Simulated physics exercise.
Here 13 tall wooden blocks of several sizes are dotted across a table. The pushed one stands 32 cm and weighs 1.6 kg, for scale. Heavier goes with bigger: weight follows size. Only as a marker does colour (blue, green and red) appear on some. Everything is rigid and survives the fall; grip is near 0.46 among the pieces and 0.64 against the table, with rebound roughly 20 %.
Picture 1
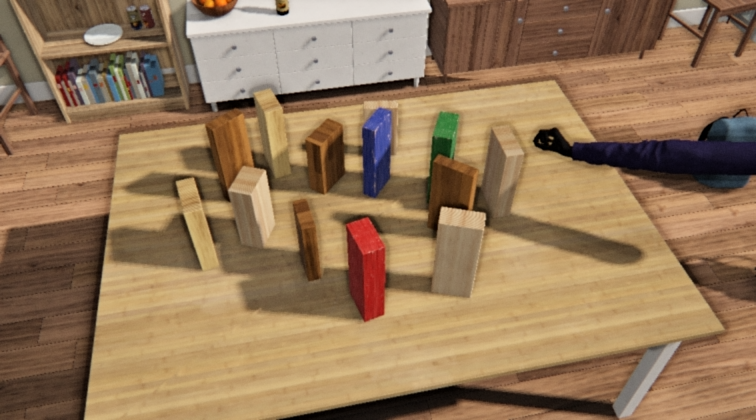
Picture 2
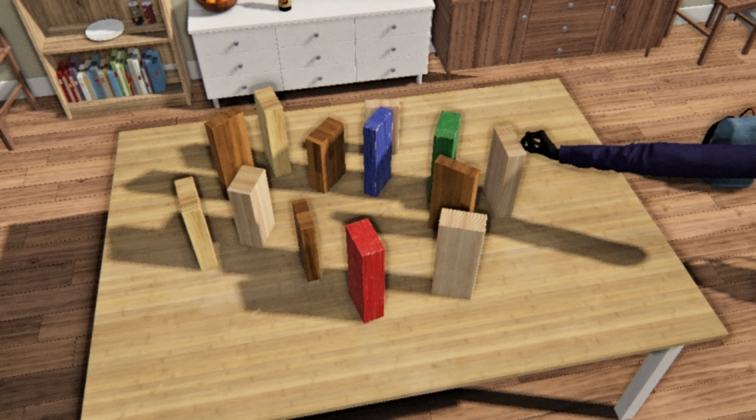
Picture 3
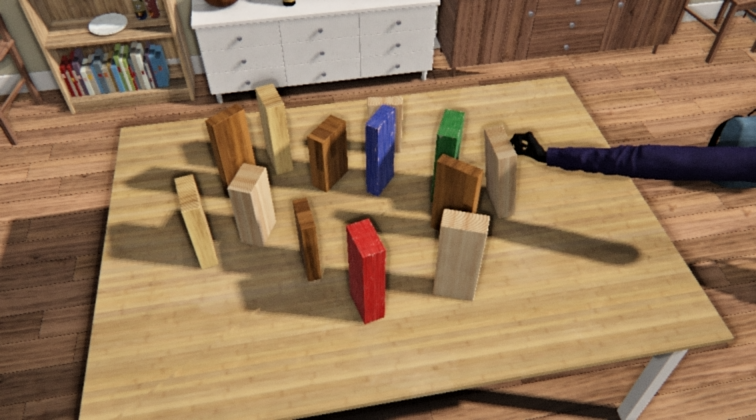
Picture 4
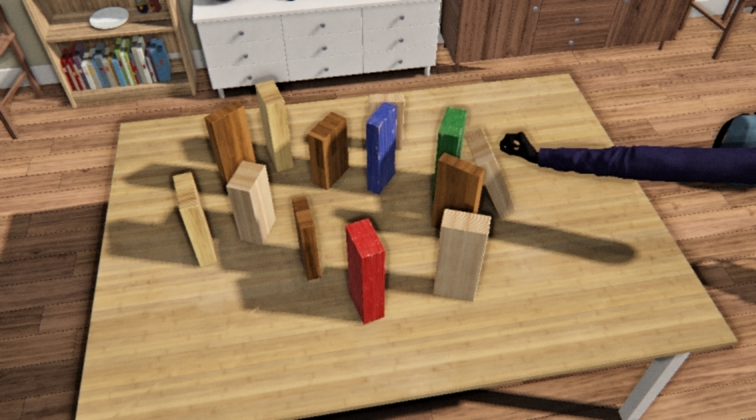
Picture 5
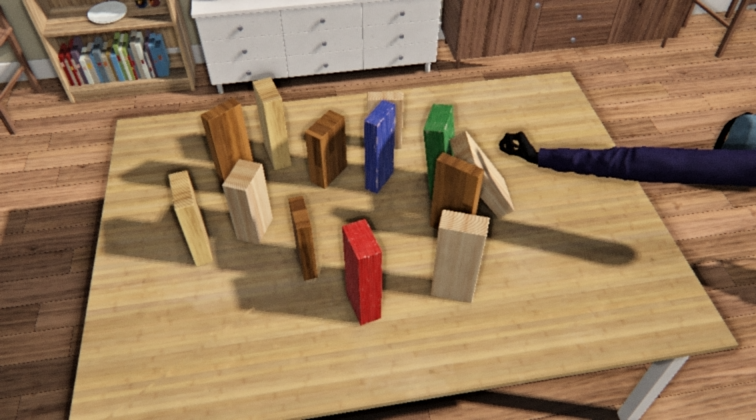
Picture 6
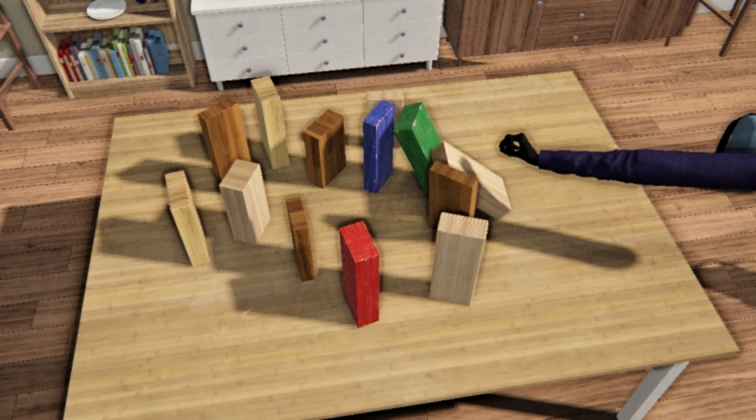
At first, tall wooden blocks, among them a red, a blue and a green one, stand scattered on a table as a dark-sleeved arm reaches in from the right. The black hand pushes the nearest pale block, then halts. That block tilts left against the green block, which then leans left too.
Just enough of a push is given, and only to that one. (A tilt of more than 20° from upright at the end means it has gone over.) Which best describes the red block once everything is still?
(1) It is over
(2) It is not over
The answer is 2.
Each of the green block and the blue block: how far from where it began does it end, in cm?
Green shifts close to 20 cm and blue close to 20 cm.
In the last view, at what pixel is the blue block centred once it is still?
Roughly at (326, 149).
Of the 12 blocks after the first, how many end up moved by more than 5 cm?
Shifted count - 6.
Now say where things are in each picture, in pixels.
In the first picture (pixels give the middle of a visible side; the camera moves round a little), finger (539, 140) 8 cm from the first block; red block (375, 287); green block (446, 125); blue block (383, 156); none of the others has stirred.
In the second picture, finger (525, 142) 15 mm from the first block; red block (374, 289).
In the third picture, finger (513, 144) pushing; red block (375, 290); none of the others has stirred.
In the fourth picture, finger (505, 144) stopped; red block (374, 290); none of the others has stirred.
In the fifth picture, finger (505, 144) stopped; red block (371, 291); green block (438, 117) 8° from how it stood; one has shifted.
In the sixth picture, finger (505, 145) stopped; red block (368, 294); green block (408, 116) 26° from how it stood; blue block (385, 151); 1 of the 12 other blocks over, 2 disturbed in all.
Then, 0.26 s past the last view, 3 of the 12 other blocks over; red block unmoved; green block 59° from how it stood.
Then, 0.64 s past the last view, 5 of the 12 other blocks over; red block unmoved; green block 74° from how it stood.
In the end, 5 of the 12 other blocks over; red block unmoved; green block 74° from how it stood; blue block 62° from how it stood. Seven left standing. From the last view, middles, red block near (360, 277), green block near (396, 162).
